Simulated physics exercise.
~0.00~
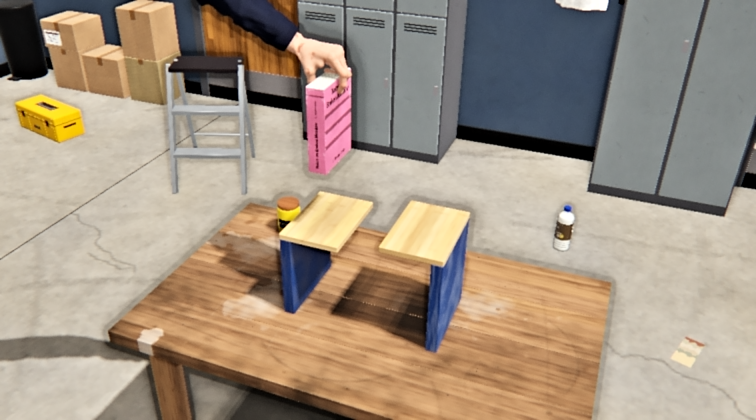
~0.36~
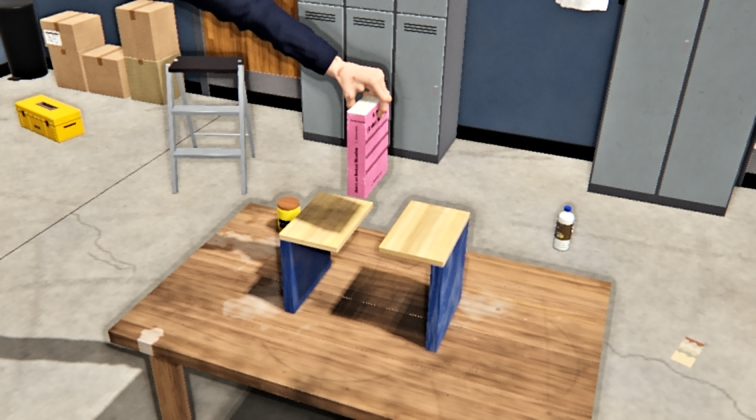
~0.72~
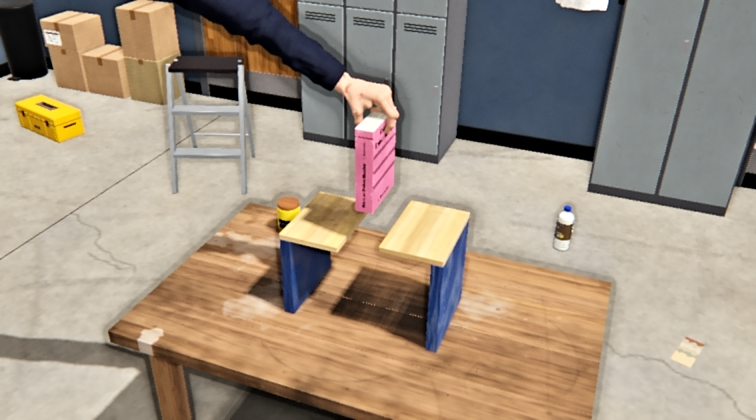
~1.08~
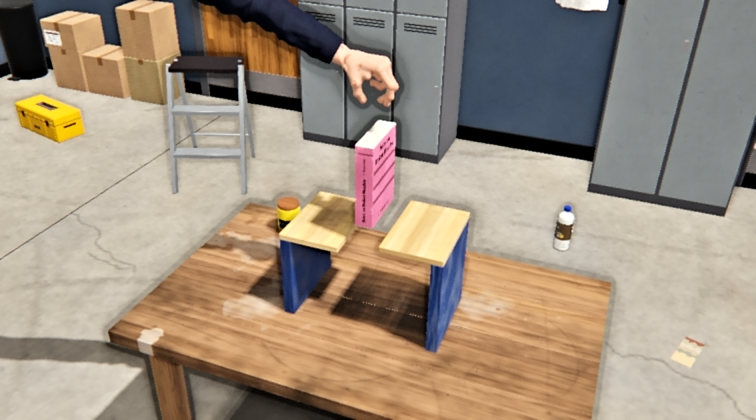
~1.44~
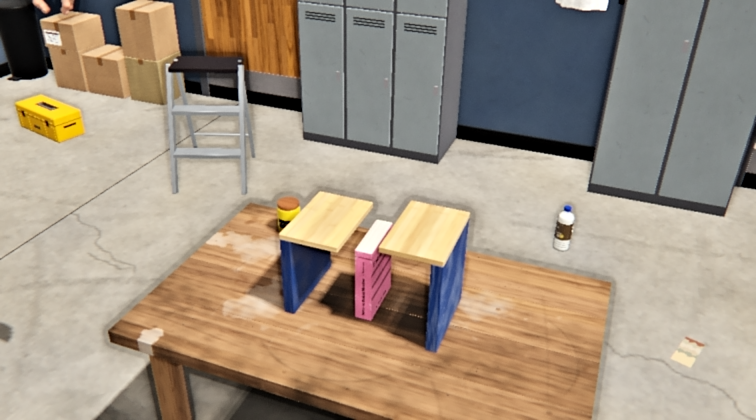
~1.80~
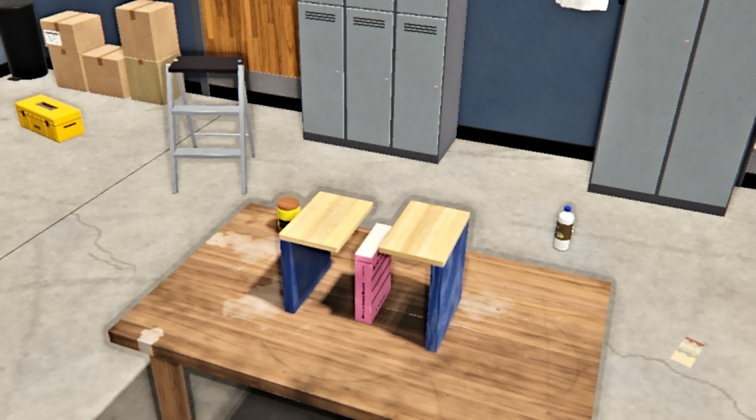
Pink book lowered upright by a hand and released, dropping between two wood-topped blue supports to stand on the wooden table.
